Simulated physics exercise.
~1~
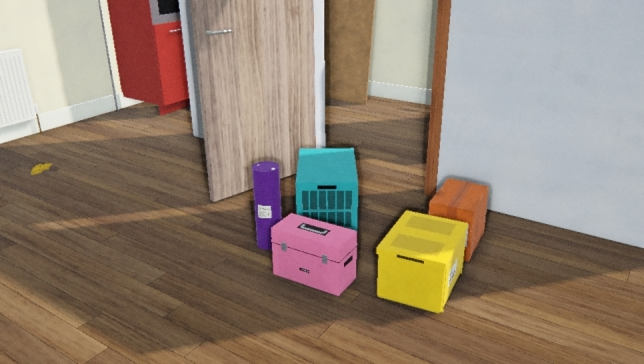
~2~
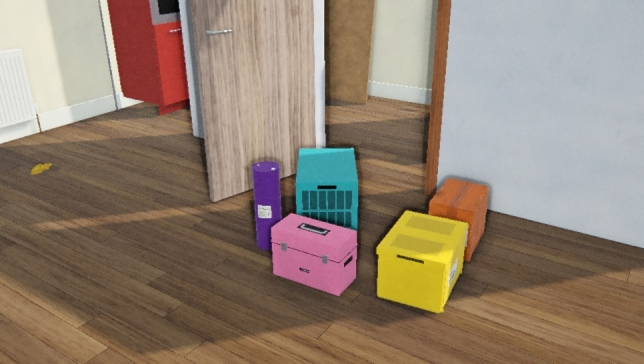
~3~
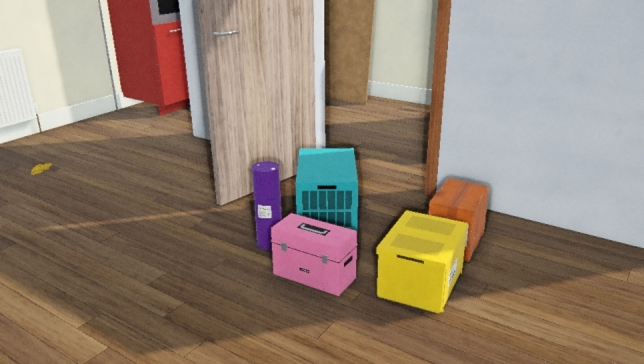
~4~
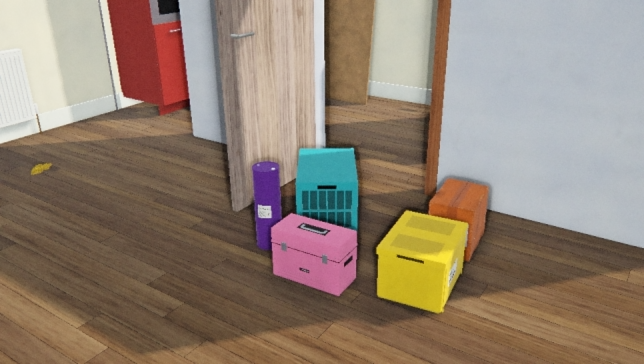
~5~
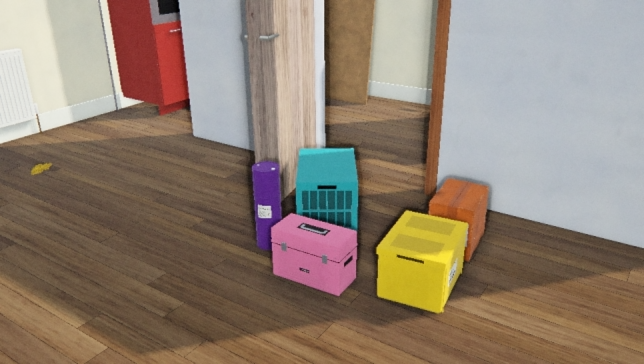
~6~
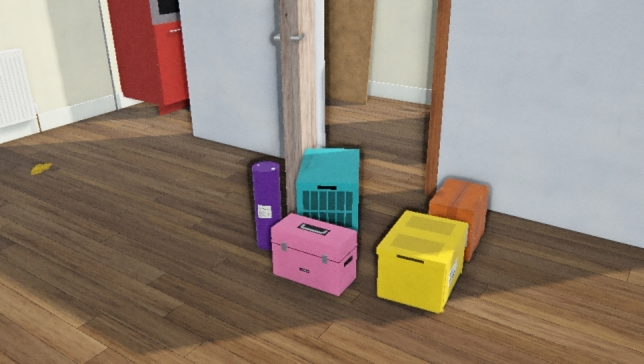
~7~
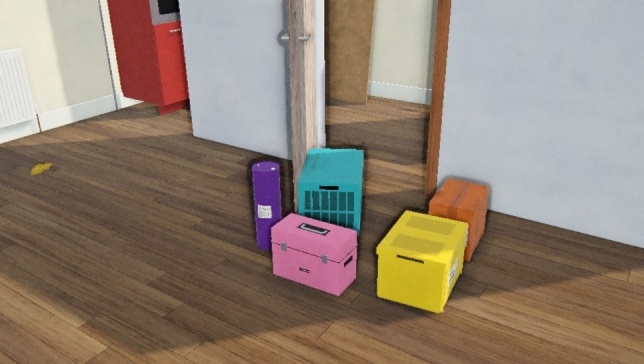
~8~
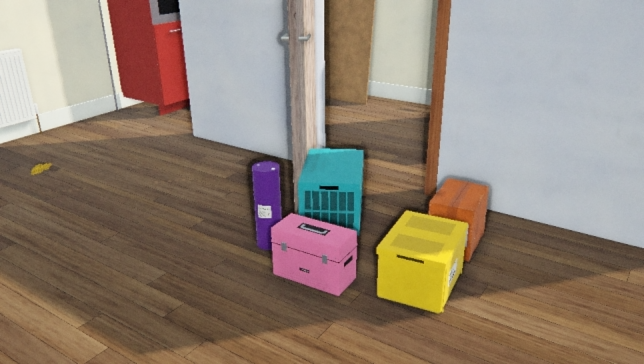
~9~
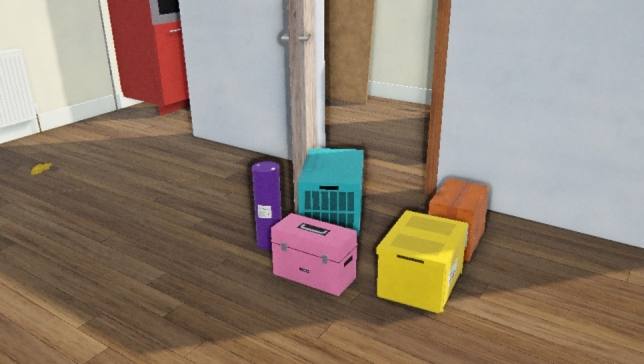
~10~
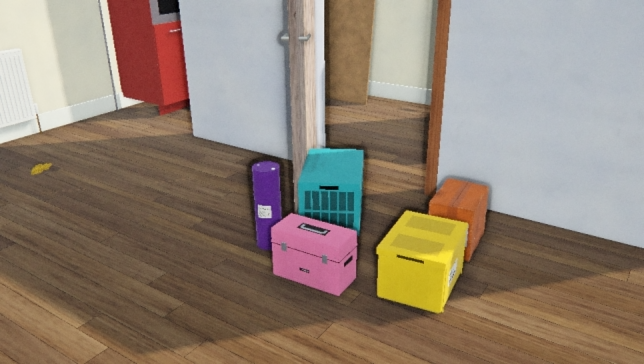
Wooden door swinging partway toward closed, nudging a turquoise crate slightly and stopping still ajar behind colourful boxes and a purple canister.
